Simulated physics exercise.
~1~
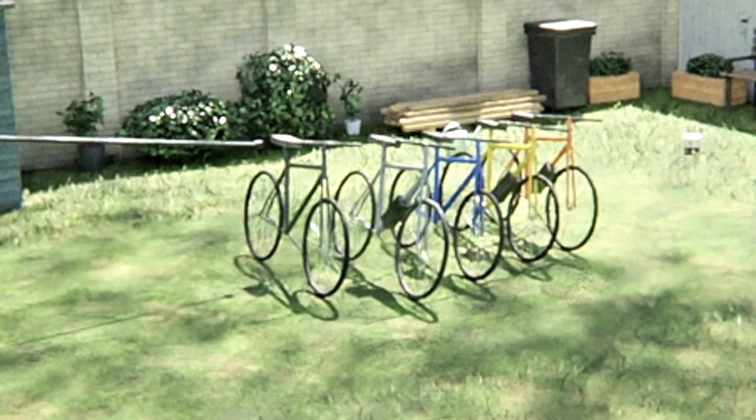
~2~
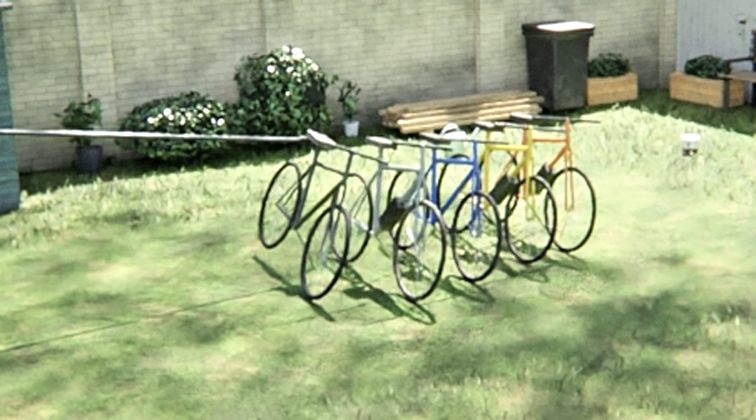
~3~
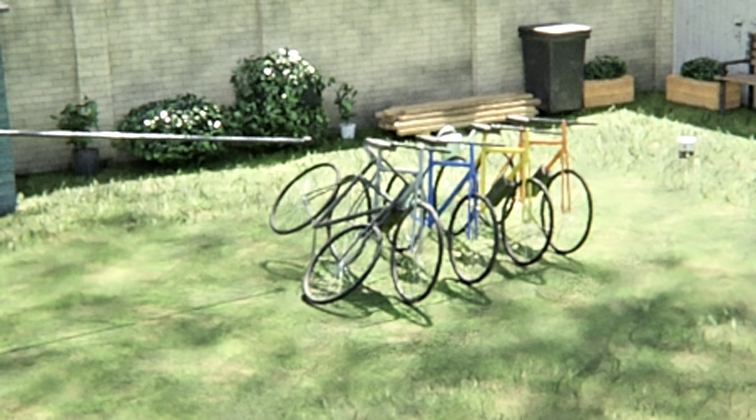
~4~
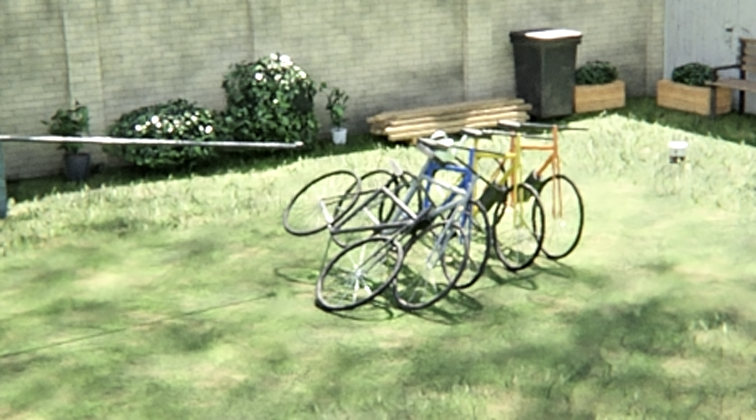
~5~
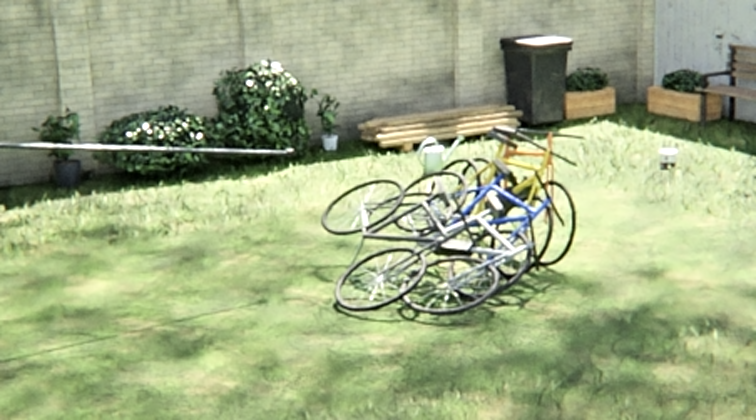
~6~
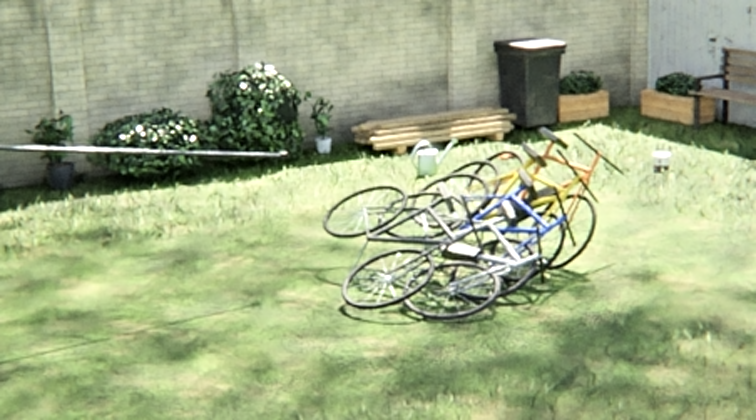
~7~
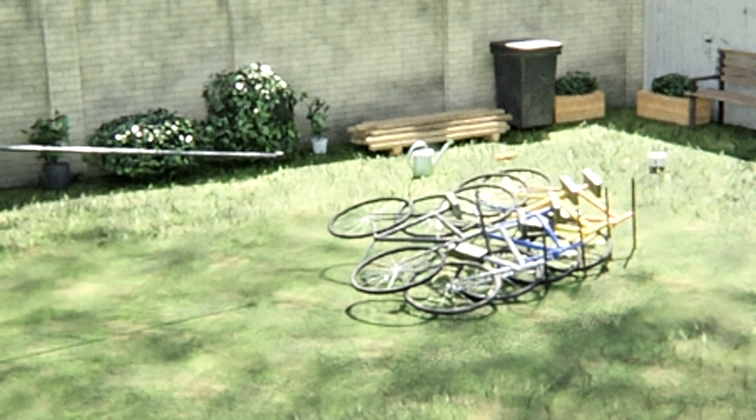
At first, five bicycles stand in a close row on a sunlit lawn, with a blue, a yellow and an orange one toward the right, while a long thin pole reaches in from the left to the nearest bicycle. The pole moves right and the first bicycle tips over to the right, as the pole then stops. It leans into its grey neighbour, and the two sink together toward the blue bicycle. The blue one tilts over next, followed by the yellow and finally the orange. In the end, all five lie toppled in an overlapping heap on the grass.
